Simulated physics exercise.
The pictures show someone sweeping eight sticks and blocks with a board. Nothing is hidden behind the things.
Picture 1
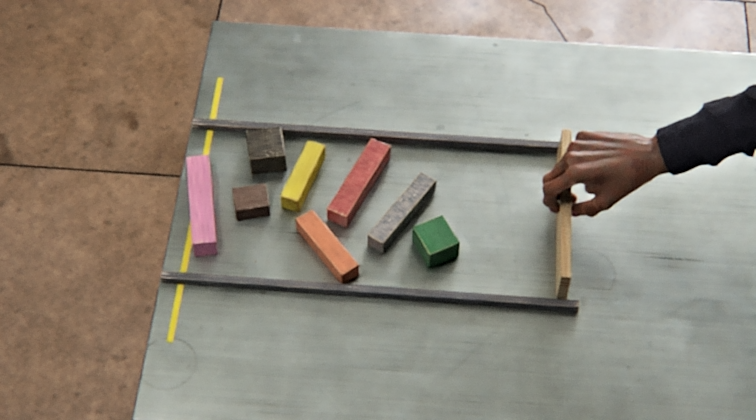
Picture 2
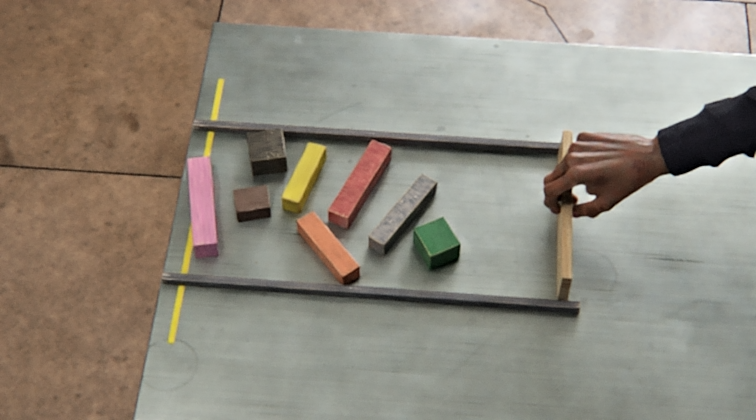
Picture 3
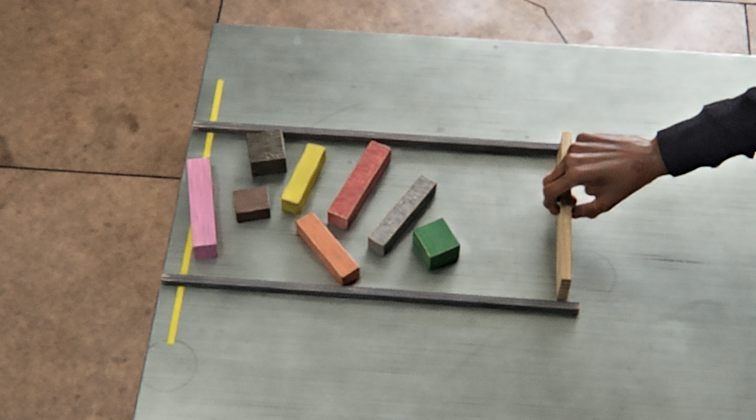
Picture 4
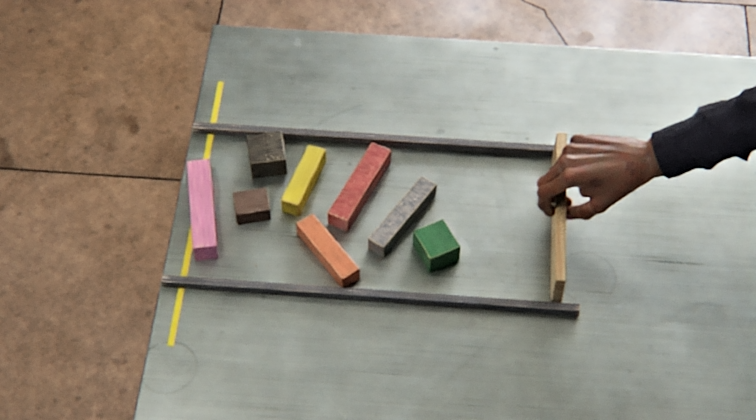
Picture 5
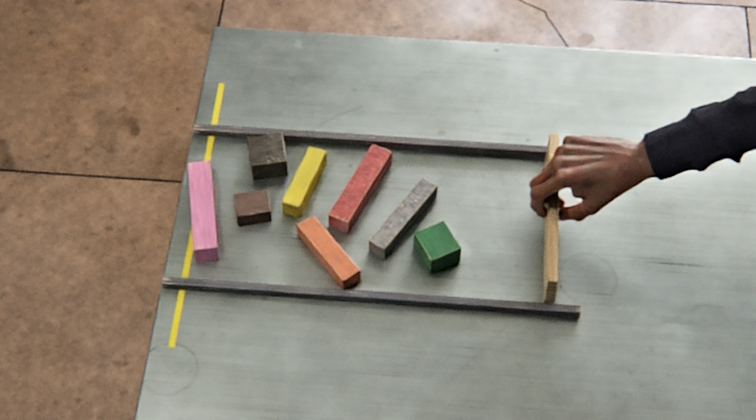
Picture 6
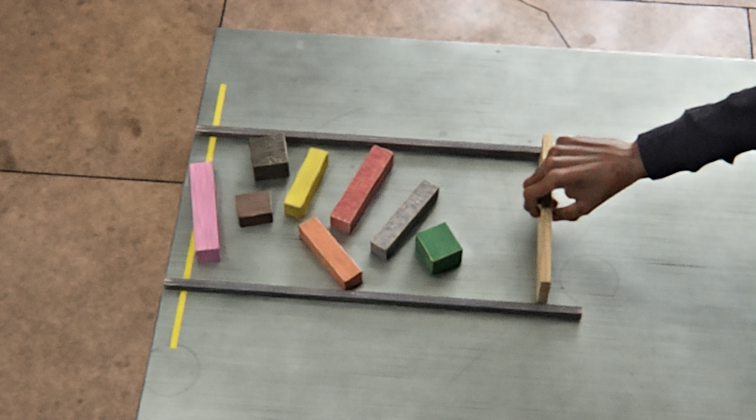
A hand held a wooden board upright between two dark rails, kept it nearly still at first, then slid it slightly left, while the eight colored sticks and blocks lay unmoved on the table.
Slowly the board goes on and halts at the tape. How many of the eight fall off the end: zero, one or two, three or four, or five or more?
In the end the number that fall off is five or more.
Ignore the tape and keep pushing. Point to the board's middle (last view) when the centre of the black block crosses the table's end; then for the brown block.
Its middle is around (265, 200) and around (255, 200).
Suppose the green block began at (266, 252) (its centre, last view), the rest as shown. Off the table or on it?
Then it drops off.
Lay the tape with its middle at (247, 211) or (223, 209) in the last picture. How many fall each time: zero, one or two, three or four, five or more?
Taking them in turn, three to four; either three or four.
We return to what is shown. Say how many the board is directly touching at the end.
The number is 1.
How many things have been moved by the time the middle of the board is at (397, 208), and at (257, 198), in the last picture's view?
First 3, then 8.
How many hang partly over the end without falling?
It comes to 1.
Early on, none off yet; pink bar at rest near (205, 212); brown block at rest near (254, 209); black block at rest near (269, 157).
A while later, none off yet; pink bar moving near (195, 215); brown block travelled about its own width near (229, 215); black block travelled about its own width near (231, 146).
Finally, the number that fall off is five or more; lost, grey bar, red bar, orange bar, yellow stick, black block, brown block and pink bar.
